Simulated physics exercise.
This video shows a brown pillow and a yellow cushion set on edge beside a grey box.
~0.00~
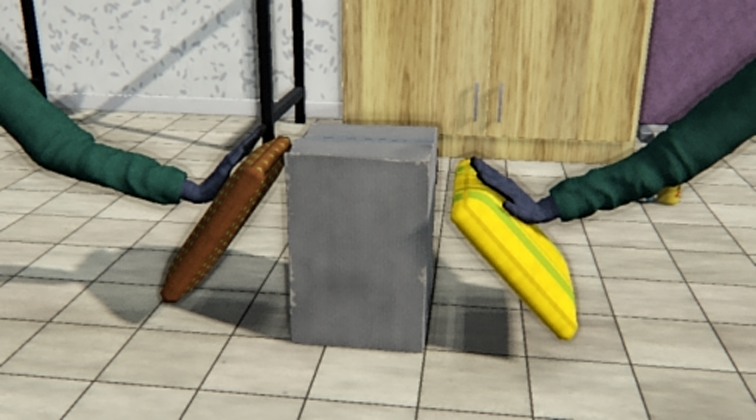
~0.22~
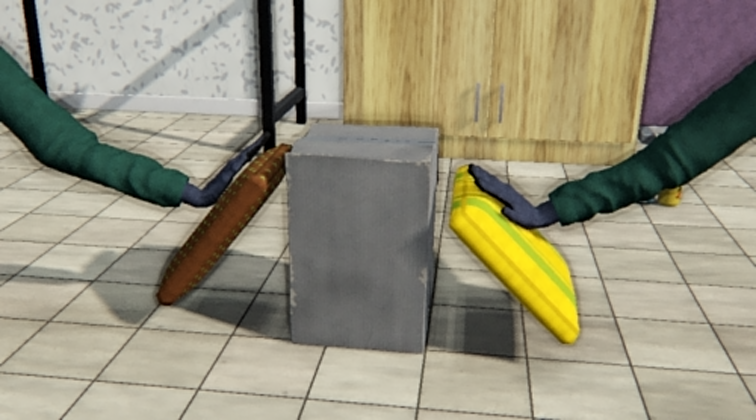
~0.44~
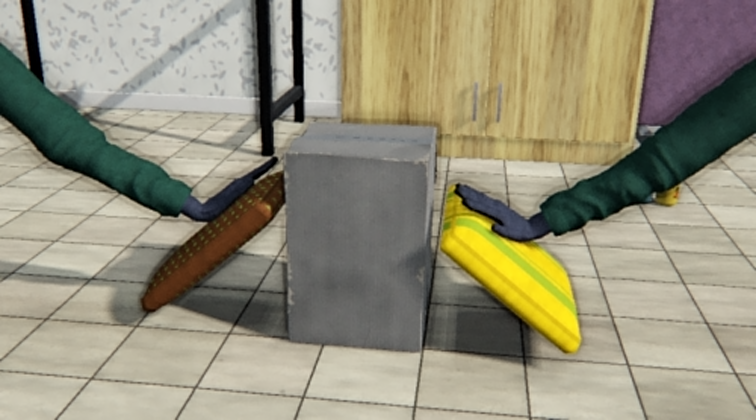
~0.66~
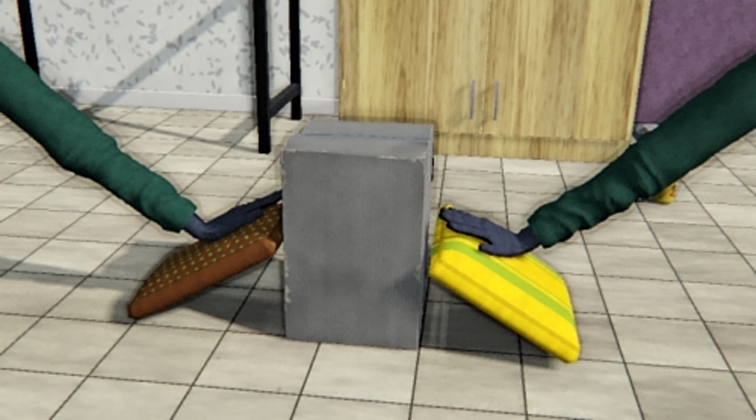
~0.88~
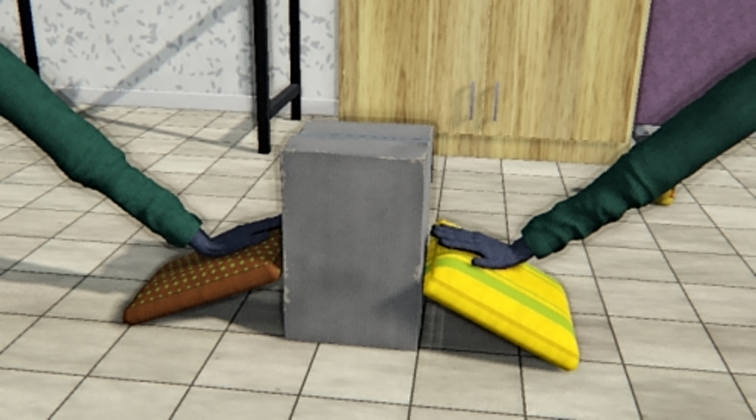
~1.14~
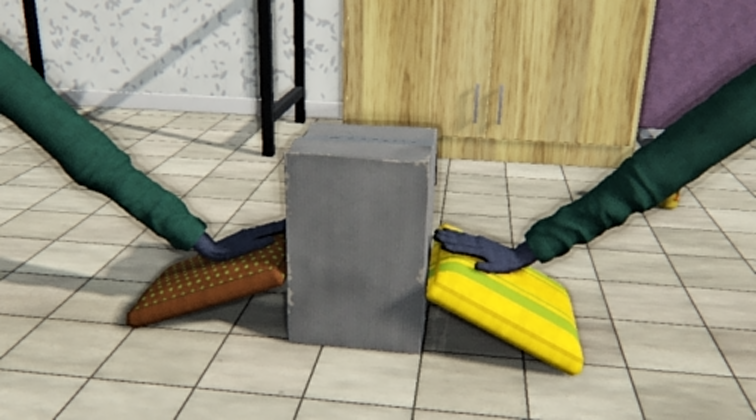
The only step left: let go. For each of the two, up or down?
Brown pillow: Down, yellow cushion: Down.
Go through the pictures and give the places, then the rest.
In the first picture, pillow foot (168, 299), head (257, 173); cushion foot (568, 334), head (458, 213).
In the second picture, pillow foot (164, 301); cushion foot (569, 338).
In the third picture, pillow foot (148, 307); cushion foot (572, 348).
In the fourth picture, pillow foot (133, 314); cushion foot (572, 357).
In the fifth picture, pillow foot (128, 319); cushion foot (573, 365).
In the sixth picture, pillow foot (131, 322), head (279, 278), at a low slant; cushion foot (576, 369), head (432, 291), at a low slant.
By 1.44 s, pillow flat on the floor near (217, 295); cushion flat on the floor near (507, 312).
By 1.72 s, pillow flat on the floor near (217, 296); cushion flat on the floor near (507, 317).
When it is over, pillow flat on the floor near (217, 296); cushion flat on the floor near (507, 317). The brown pillow slides down flat and the yellow cushion slips and lies down.
